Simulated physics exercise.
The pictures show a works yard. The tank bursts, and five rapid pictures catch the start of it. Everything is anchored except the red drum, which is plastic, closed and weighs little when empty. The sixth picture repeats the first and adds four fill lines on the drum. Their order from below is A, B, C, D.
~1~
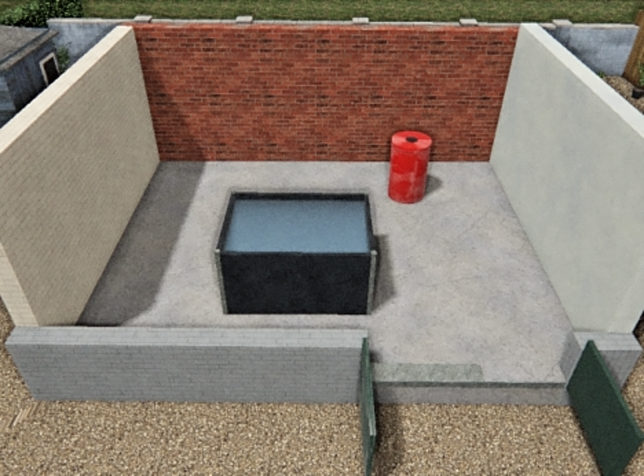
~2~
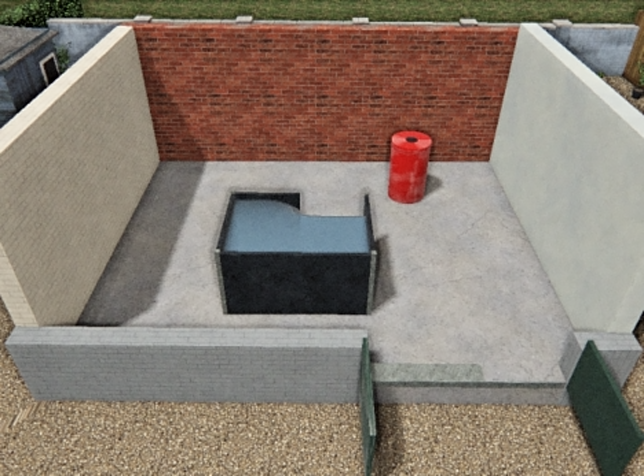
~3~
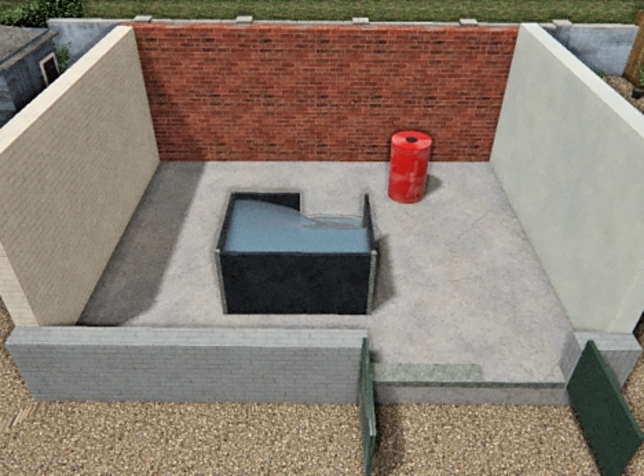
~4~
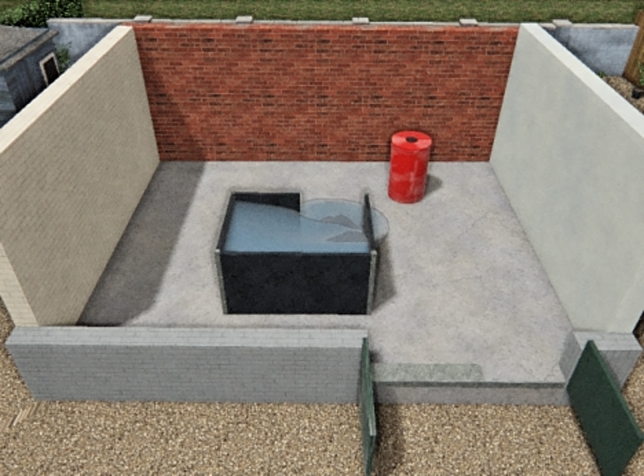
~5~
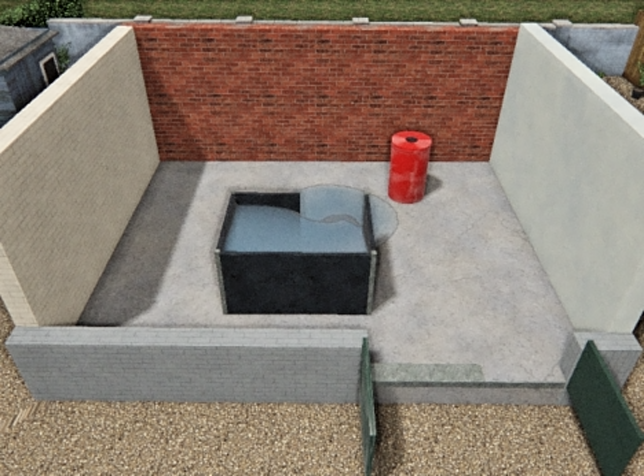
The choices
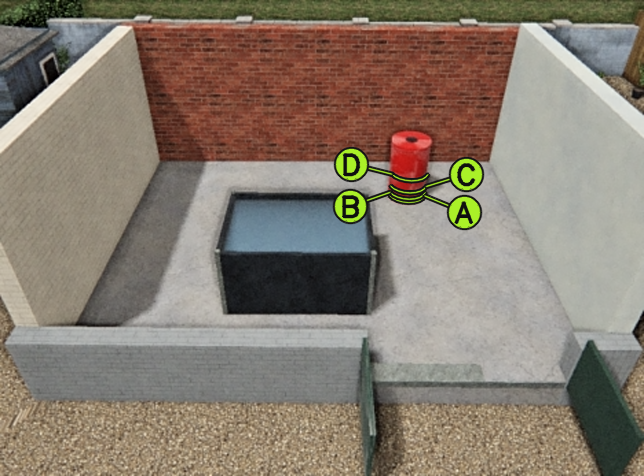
A dark tank opens at the back, and water spreads onto the grey ground behind it.
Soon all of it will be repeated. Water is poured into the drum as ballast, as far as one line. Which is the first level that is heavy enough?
D will do.
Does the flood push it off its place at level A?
Yes, that goes wrong.
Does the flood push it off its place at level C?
Yes, it does.
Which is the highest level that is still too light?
C it is.
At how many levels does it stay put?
One of them.
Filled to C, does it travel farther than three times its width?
No.
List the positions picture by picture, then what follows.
The first frame shows lid of the red drum at (412, 140); tank full, its middle at (298, 227); open gate at (469, 334).
In the second frame, water covers 2 % of the ground, mostly out of sight from here.
In the third frame, water covers 4 % of the ground, mostly out of sight from here.
In the fourth frame, 7 % of the ground wet, in view closest to the drum at (379, 216).
The fifth frame shows lid of the red drum at (412, 140); 10 % of the ground wet, in view closest to the drum at (376, 198).
On the marked copy, A at (408, 202); B at (409, 199); C at (409, 192); D at (411, 180); from the bottom up A, B, C, D.
With A, it is pushed about 3 times its own width away.
With B, it is pushed about 4 times its own width away.
With C, it is pushed about its own width away.
With D, it does not move.
